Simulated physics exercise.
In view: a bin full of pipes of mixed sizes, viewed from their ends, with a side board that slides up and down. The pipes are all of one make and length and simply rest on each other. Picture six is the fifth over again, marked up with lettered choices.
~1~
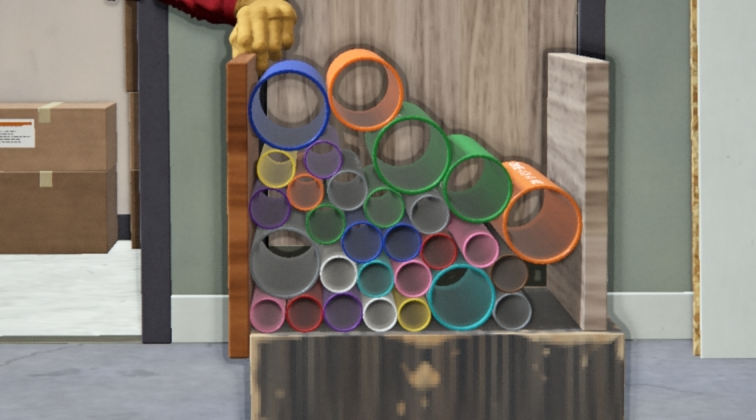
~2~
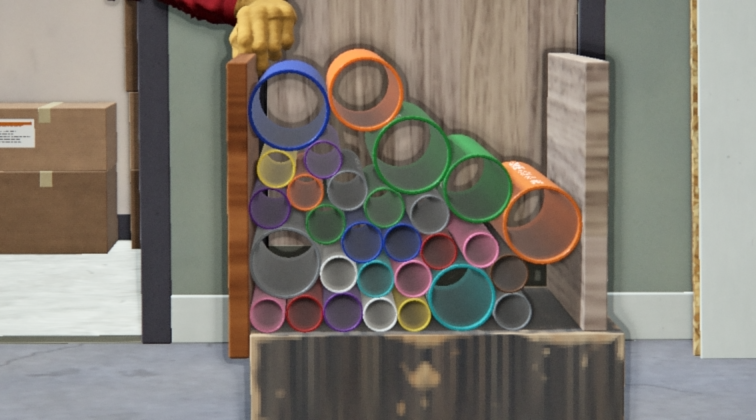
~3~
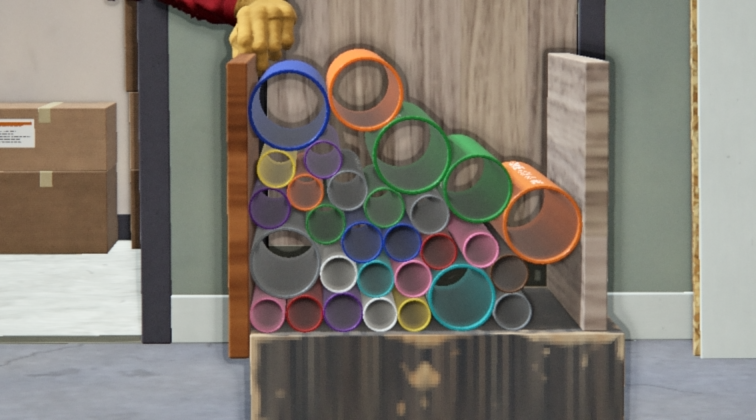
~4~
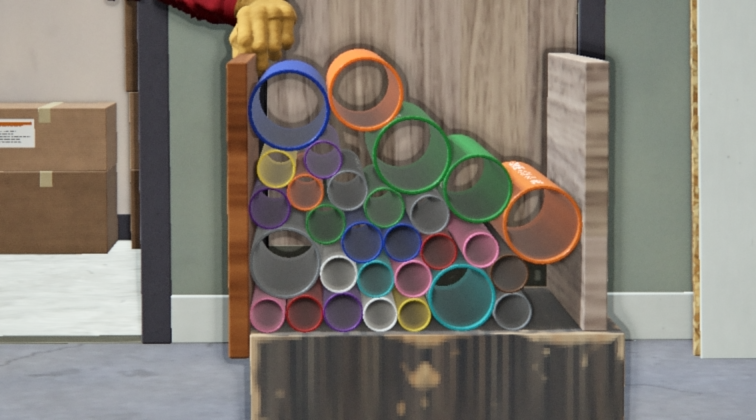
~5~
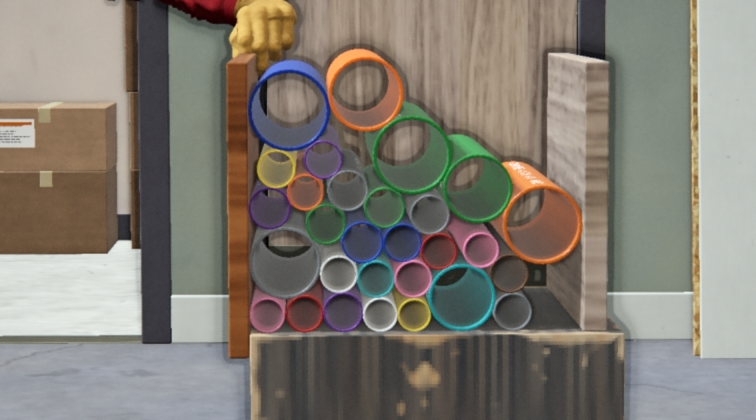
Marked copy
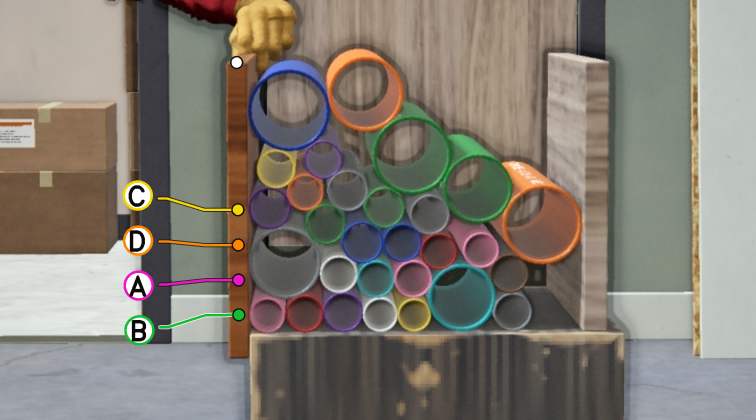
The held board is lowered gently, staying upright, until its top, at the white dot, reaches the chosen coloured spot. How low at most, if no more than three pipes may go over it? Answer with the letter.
Stop at C.
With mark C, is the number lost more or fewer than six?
At C, fewer than six.
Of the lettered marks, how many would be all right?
One of the four.
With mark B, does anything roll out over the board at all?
Yes, at B.
On the copy, A at (239, 280); B at (239, 315); C at (238, 210); D at (238, 245); the white dot at (237, 63).
On C. First, top of the board (248, 130).
Then, top of the board (248, 206).
Finally, top of the board (248, 209), one out over the board.
By contrast, A more than three out over the board; B more than three out over the board; D more than three out over the board.
